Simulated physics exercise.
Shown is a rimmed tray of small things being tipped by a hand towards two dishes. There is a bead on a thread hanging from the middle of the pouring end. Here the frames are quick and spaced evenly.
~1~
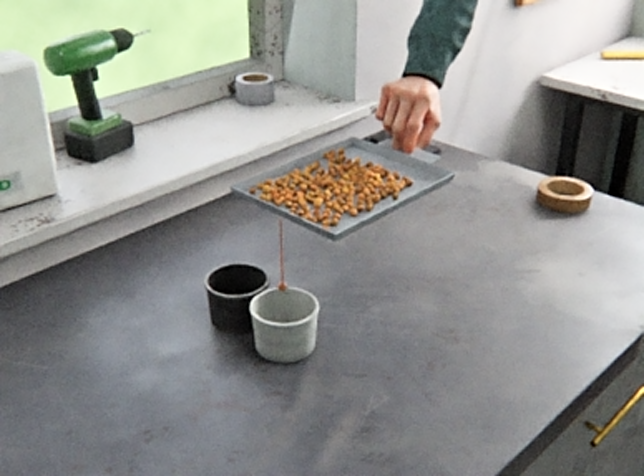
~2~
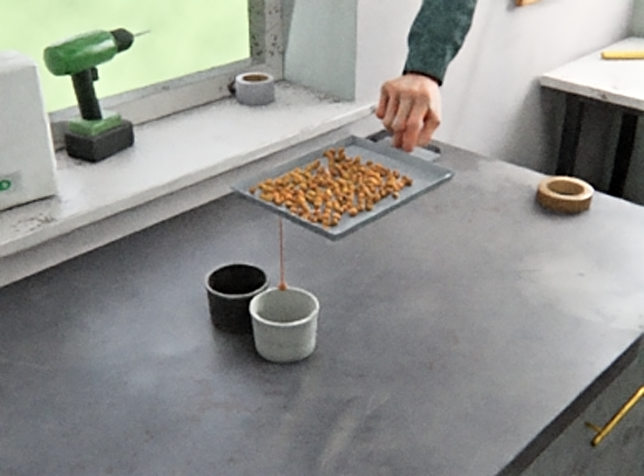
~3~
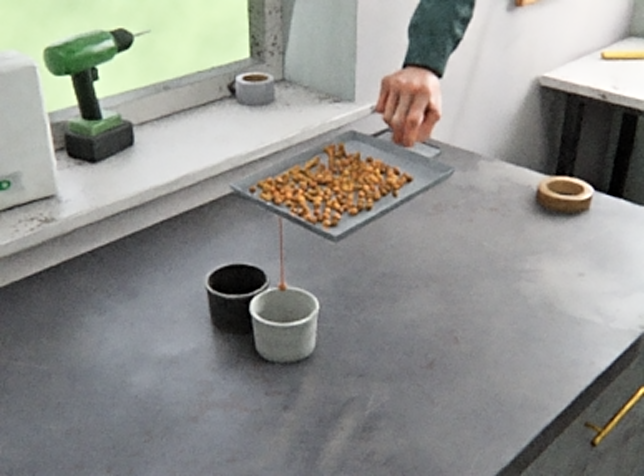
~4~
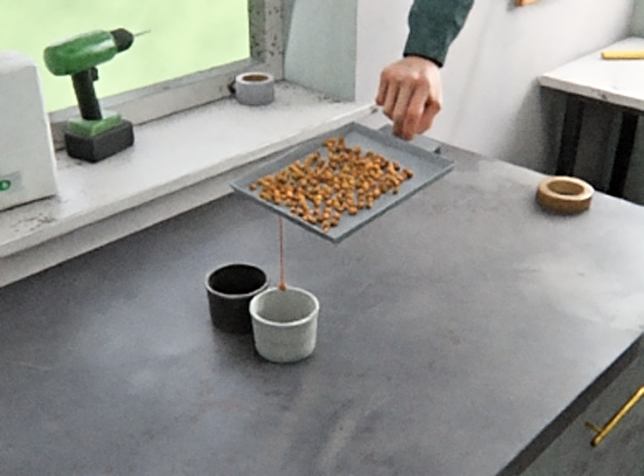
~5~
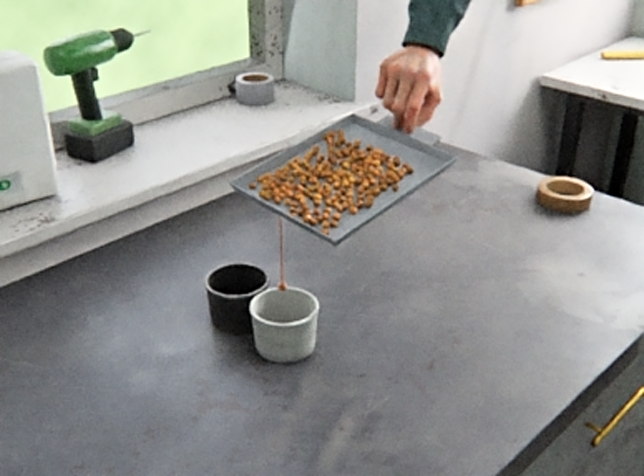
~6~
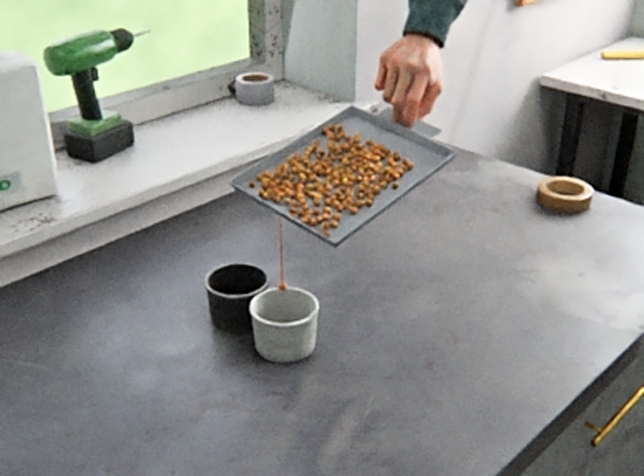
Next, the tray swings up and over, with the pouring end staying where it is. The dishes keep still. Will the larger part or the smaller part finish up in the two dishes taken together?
The smaller part does.
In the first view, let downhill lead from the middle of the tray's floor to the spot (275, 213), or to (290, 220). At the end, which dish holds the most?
Leftward dish at the first place, Rightward dish at the second.
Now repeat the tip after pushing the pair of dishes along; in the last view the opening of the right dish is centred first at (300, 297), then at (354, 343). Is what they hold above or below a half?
Well, it comes to a lesser portion at first and a greater portion after that.
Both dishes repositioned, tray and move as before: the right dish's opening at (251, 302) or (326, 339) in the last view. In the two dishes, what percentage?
Roughly 10 % and 80 %.
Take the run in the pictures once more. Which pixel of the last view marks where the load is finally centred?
Close to (317, 376) in the last view.
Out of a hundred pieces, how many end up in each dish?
Left dish about 0 per cent, right dish about 10 per cent.
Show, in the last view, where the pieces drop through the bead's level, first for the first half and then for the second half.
At (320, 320) for the first part, then at (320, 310) for the others.
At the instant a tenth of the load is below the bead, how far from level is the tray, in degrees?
Angle: Close to 90°.
Just after the last frame, tray tipped steeply; almost all on the tray; just a few outside both; just a few in the air.
A moment on, tray tipped right over; roughly a quarter on the tray; just a few in the right dish; roughly a third outside both; roughly a third in the air.
Further on, tray tipped past a quarter turn; about a tenth in the right dish; the larger part outside both.
When it is over, tray tipped past a quarter turn; about a tenth in the right dish; not one in the left dish; the larger part outside both.
